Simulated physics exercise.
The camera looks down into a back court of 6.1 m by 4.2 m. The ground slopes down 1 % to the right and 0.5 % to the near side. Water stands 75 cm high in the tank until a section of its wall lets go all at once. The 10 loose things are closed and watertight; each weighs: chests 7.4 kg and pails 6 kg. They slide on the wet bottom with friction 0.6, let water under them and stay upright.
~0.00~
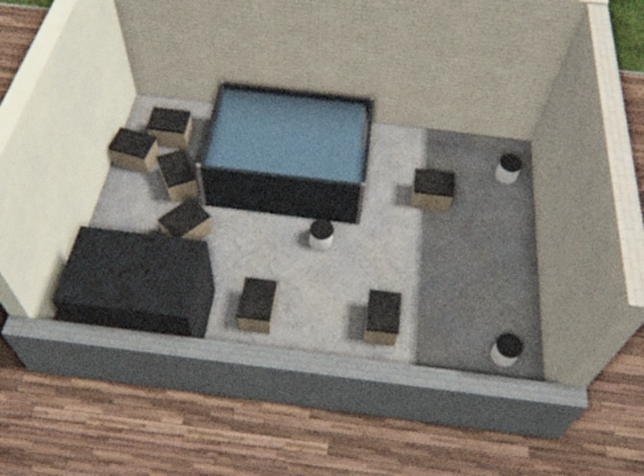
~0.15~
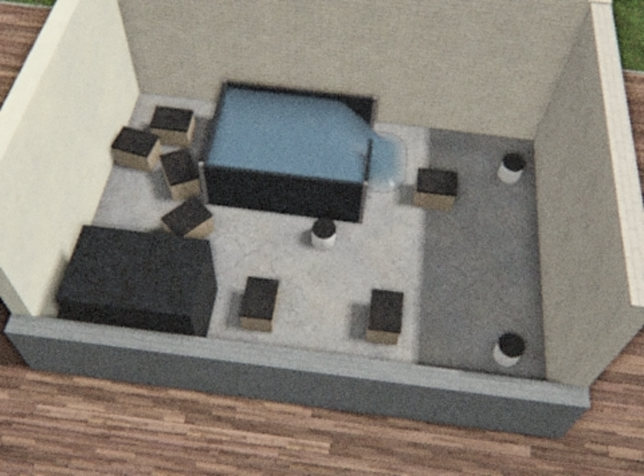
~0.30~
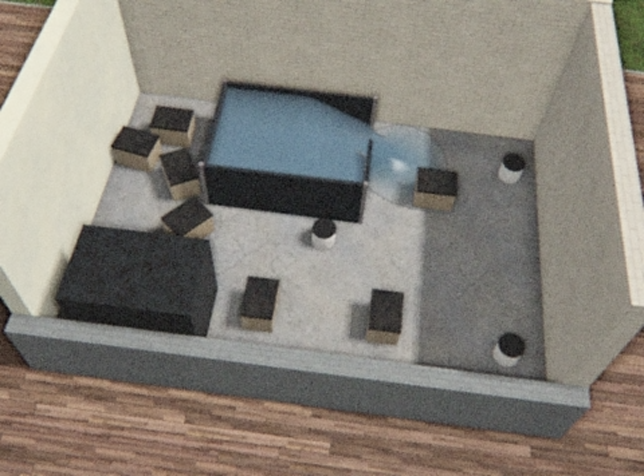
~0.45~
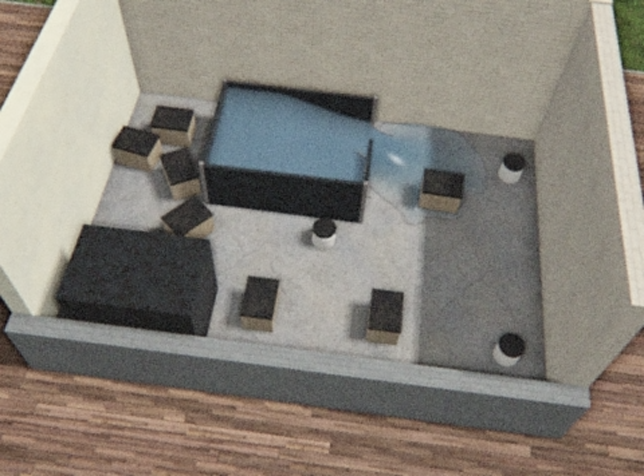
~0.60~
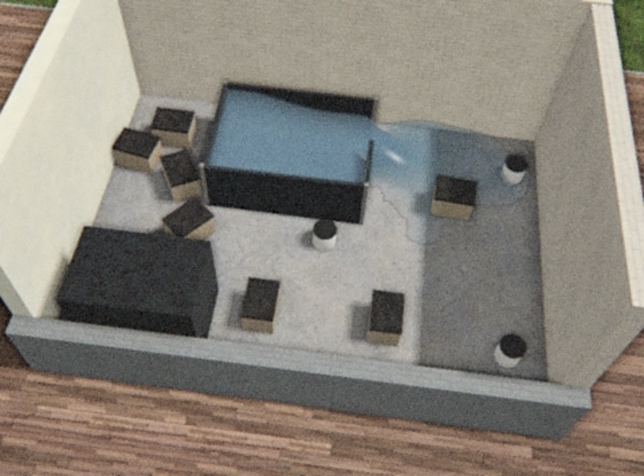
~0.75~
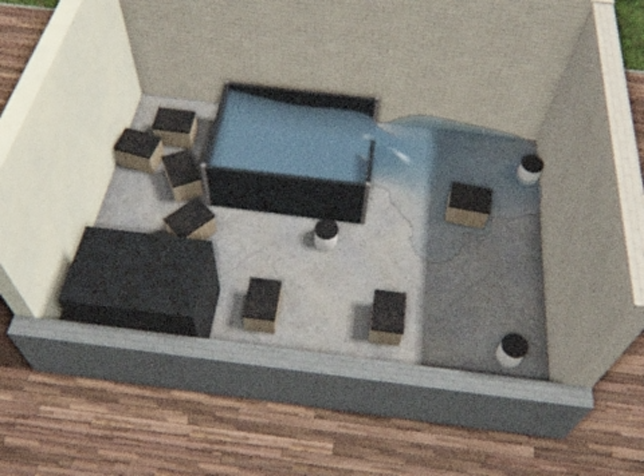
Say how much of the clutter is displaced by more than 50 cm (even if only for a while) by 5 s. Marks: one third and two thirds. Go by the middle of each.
Share: Between one and two thirds.
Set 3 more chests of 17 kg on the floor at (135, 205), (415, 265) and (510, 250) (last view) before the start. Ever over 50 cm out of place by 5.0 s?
In turn: Less, under, more.
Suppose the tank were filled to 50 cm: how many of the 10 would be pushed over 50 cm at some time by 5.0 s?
In that case 4 of them.
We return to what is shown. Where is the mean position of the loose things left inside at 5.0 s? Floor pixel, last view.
Around (230, 232).
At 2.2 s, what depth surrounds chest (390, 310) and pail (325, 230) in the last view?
Roughly 0 and 0 cm.
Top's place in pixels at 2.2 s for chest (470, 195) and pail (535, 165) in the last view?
Near (503, 313) and (530, 206).
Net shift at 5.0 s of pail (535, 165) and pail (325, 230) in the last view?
In that order: 450 cm, 0 cm.
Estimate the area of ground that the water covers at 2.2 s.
About 10.5 m2.
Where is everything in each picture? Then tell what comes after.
A chest at (434, 181) rests on the ground; a pail at (511, 162), on the bottom; water covers 3.1 m2; 0 of 10 have shifted, in the first picture.
A chest at (437, 181) rests on the ground; a pail at (514, 162), on the bottom; 3.7 m2 under water; 0 of 10 have shifted, in the second picture.
A chest at (437, 181), on the bottom; a pail at (514, 162) rests on the ground; water covers 4.4 m2; 0 of 10 have shifted, in the third picture.
A chest at (443, 183), on the bottom, 9 cm from its start; a pail at (514, 162) rests on the ground; 5.3 m2 under water; 1 of 10 have shifted, in the fourth picture.
A chest at (456, 190) rests on the ground, 27 cm from its start; a pail at (517, 163) rests on the ground; water covers 6.2 m2; 1 of 10 have shifted, in the fifth picture.
A chest at (471, 197) rests on the ground, 49 cm from its start; a pail at (533, 164), on the bottom, 24 cm from its start; 7.1 m2 under water; 2 of 10 have shifted, in the sixth picture.
After 1.1 s 1 of 10 are over 50 cm from their spots; 1 afloat.
After 2.2 s 2 of 10 are over 50 cm from their spots; 2 afloat.
After 3.5 s 4 of 10 are over 50 cm from their spots; 2 afloat.
After 5.0 s 5 of 10 are over 50 cm from their spots, and 5 have been at some point; 3 afloat.
